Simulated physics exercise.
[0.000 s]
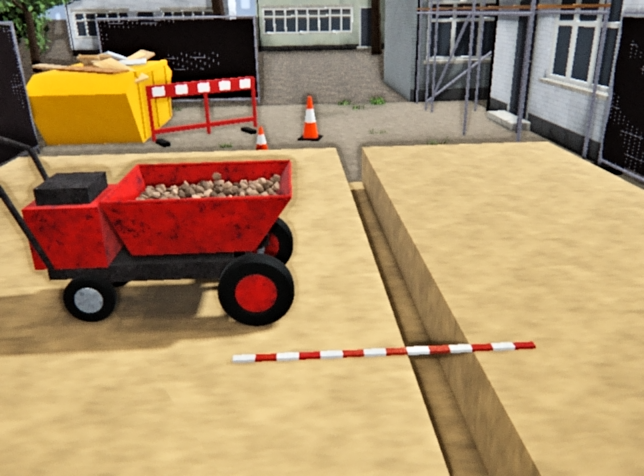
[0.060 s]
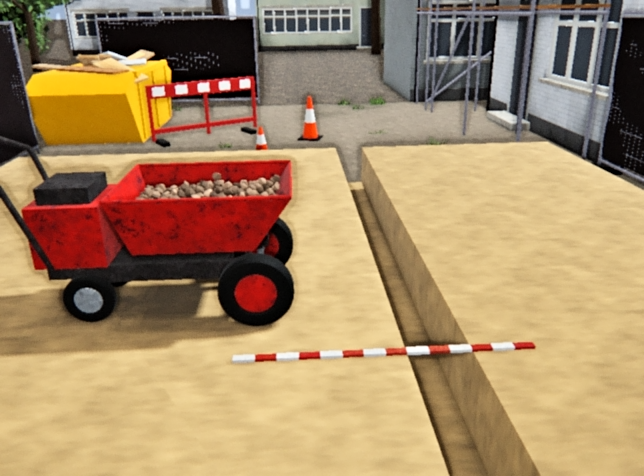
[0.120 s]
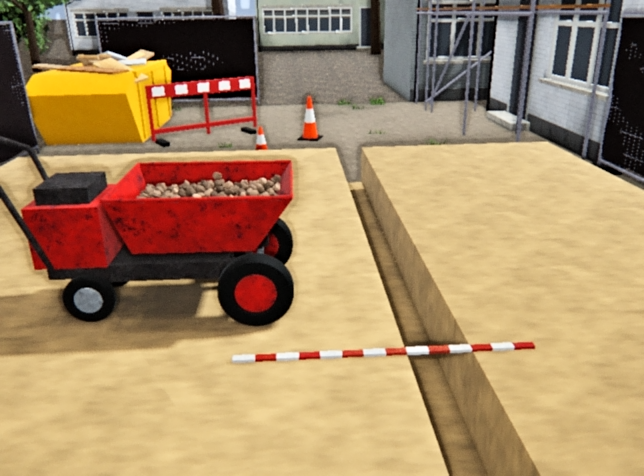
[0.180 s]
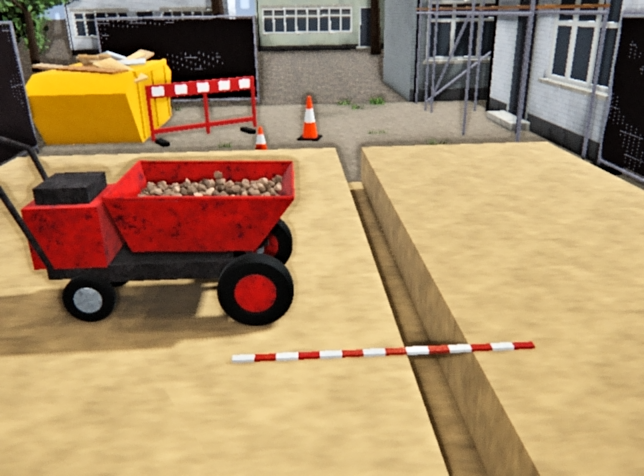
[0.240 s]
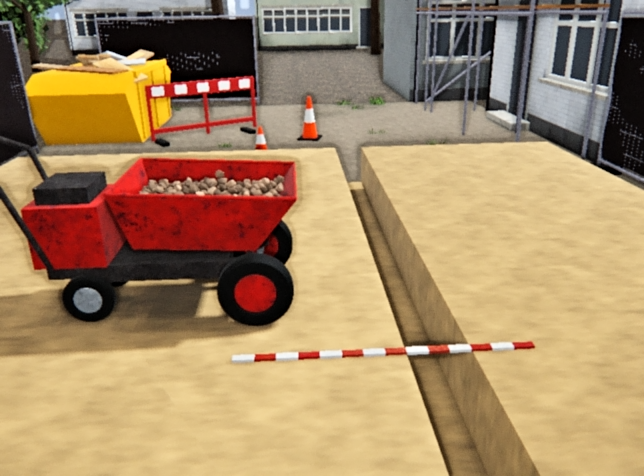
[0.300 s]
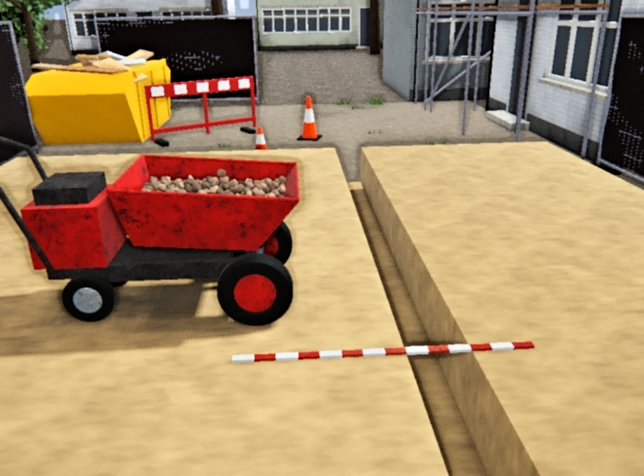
In this clip, a red wheeled barrow loaded with brownish stones stands on sandy ground left of a narrow trench crossed by a red-and-white striped staff, and its tray tilts very slightly, the rear rising a little.
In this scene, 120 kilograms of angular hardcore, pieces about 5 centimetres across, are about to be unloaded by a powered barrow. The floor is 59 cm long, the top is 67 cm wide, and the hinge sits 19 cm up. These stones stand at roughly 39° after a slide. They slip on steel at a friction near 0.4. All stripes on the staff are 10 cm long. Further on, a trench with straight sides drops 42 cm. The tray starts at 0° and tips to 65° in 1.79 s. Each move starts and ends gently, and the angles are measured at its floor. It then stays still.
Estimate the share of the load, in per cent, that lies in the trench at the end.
I would say 26 per cent of the load lies in the trench at the end.
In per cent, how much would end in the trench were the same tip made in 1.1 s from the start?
About 30 percent, I'd say.
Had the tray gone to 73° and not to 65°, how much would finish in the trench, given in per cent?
In that case some 55 per cent.
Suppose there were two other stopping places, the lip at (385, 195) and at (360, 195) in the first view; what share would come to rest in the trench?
About 15 per cent first, then about 35 per cent.
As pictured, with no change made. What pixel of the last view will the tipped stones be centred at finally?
Their middle ends up near (400, 342).
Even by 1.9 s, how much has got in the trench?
By then, around 0 percent.
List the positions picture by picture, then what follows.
In the first frame, lip at (291, 197), floor tilted 0°, highest stones at (205, 186).
In the second frame, lip at (291, 197), floor tilted 0°, highest stones at (195, 187); the stones move at 0.1 m/s on average.
In the third frame, the tray is at 1°, its lip at (292, 198); the top of the load is at (196, 186); the stones move at 0.1 m/s on average.
In the fourth frame, the tray is at 2°, its lip at (294, 198); the top of the load is at (190, 187); the stones move at 0.2 m/s on average.
In the fifth frame, lip at (296, 199), floor tilted 3°, highest stones at (185, 186); the stones move at 0.2 m/s on average.
In the sixth frame, lip at (299, 200), floor tilted 5°, highest stones at (181, 184); the stones move at 0.2 m/s on average.
After 1.3 s the floor is at 55°; 100 % in the tray; the foremost stones are at (339, 241).
After 1.9 s the floor is at 65°; 92 % in the tray, 7 % short of the trench, 2 % in the trench; the foremost stones are at (401, 293).
After 2.2 s the floor is at 65°; 75 % in the tray, 13 % short of the trench, 12 % in the trench; the foremost stones are at (429, 342).
After 4.2 s the floor is at 65°; 58 % in the tray, 16 % short of the trench, 26 % in the trench; the foremost stones are at (429, 342).
